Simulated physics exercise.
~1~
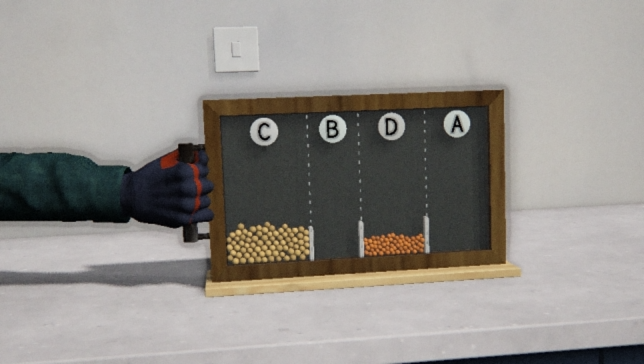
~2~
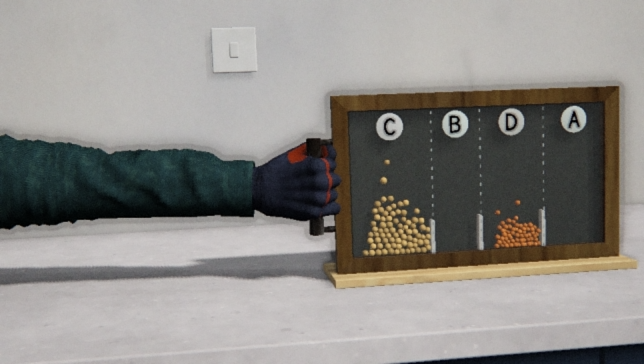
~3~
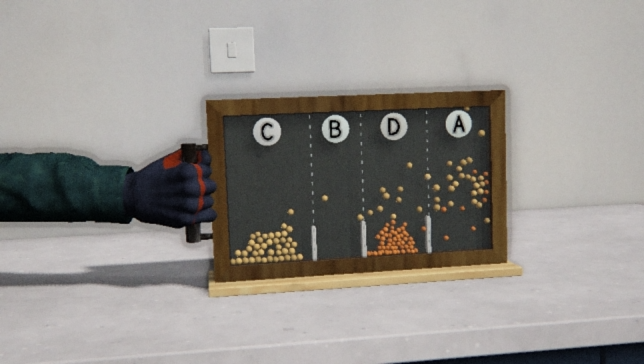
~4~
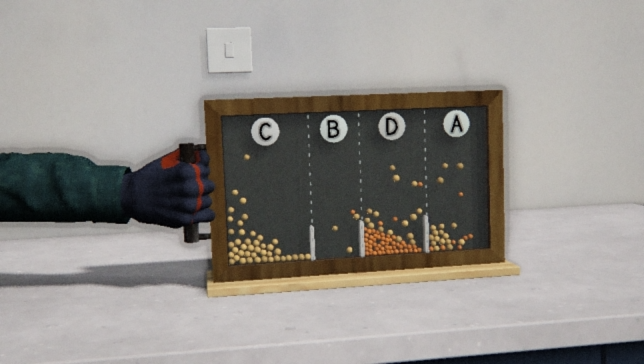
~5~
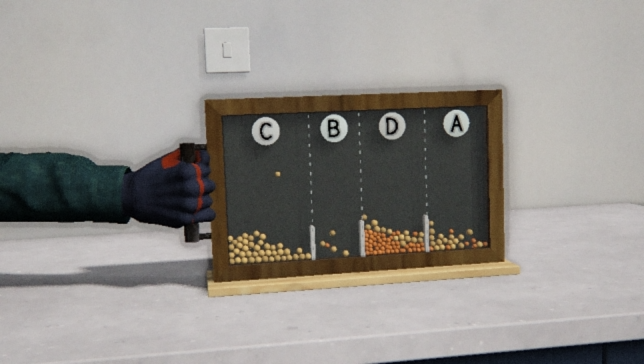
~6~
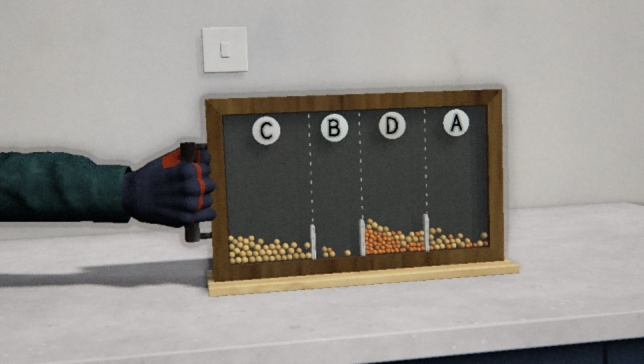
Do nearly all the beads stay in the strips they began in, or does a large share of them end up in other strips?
A large share ends up in other strips. Many of the pale beads leave C and come to rest in D and A, with a few in B.
